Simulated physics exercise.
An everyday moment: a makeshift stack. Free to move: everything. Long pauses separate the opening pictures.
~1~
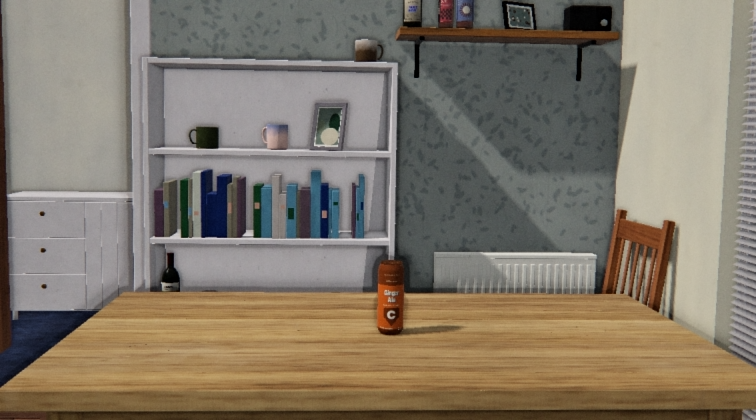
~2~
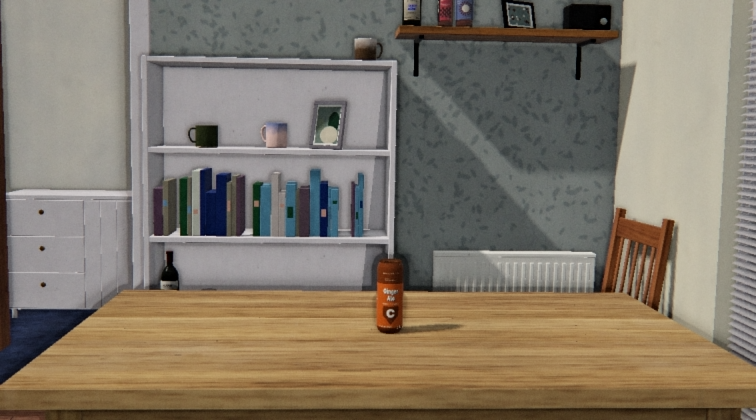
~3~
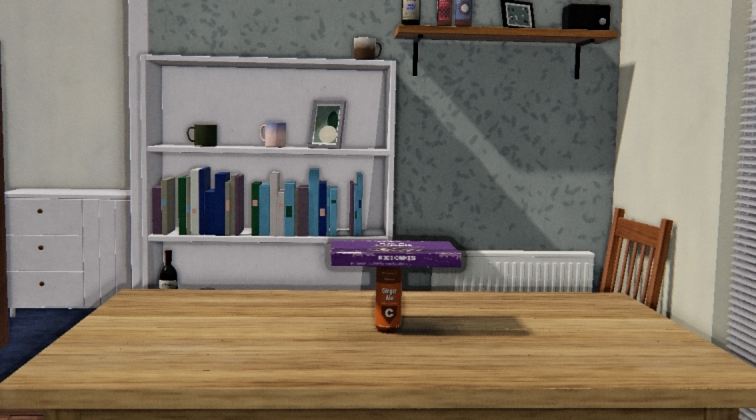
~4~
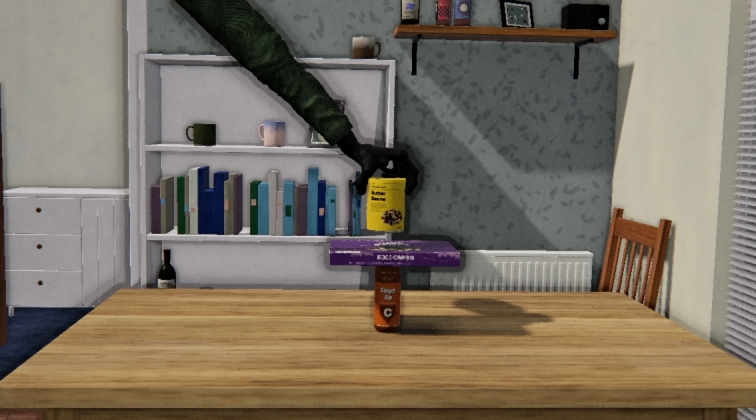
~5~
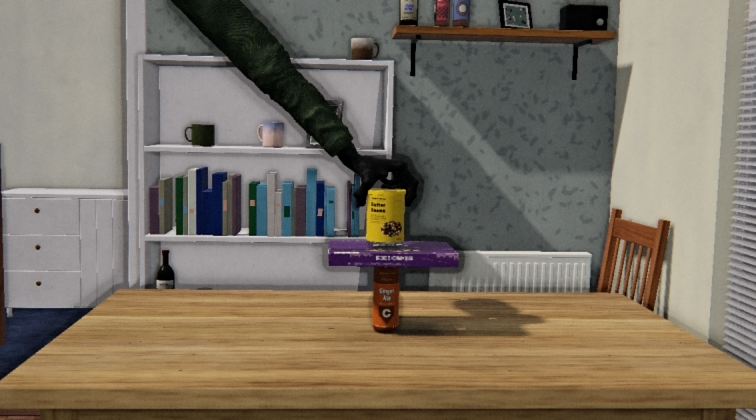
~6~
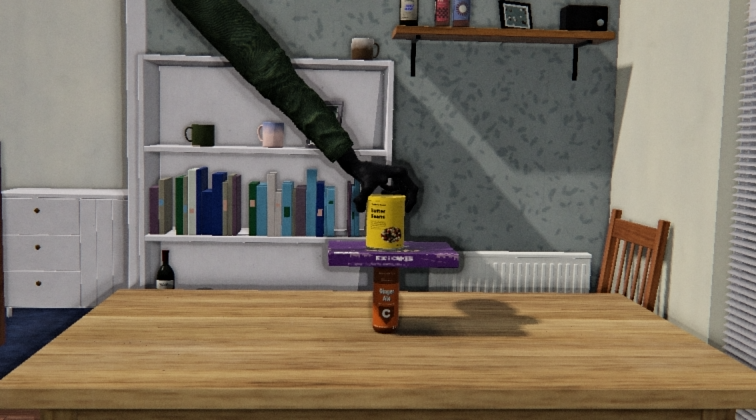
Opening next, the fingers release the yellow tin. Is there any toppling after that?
Stays in place.
Then, 0.40 s later than the last frame, all is still.
Then, 1.10 s later than the last frame, yellow tin resting near (385, 222).
Then, 2.30 s later than the last frame, yellow tin resting near (385, 223).
When it is over, all 3 as before. End places, in pixels of the last picture, yellow tin near (385, 223). The stack holds.
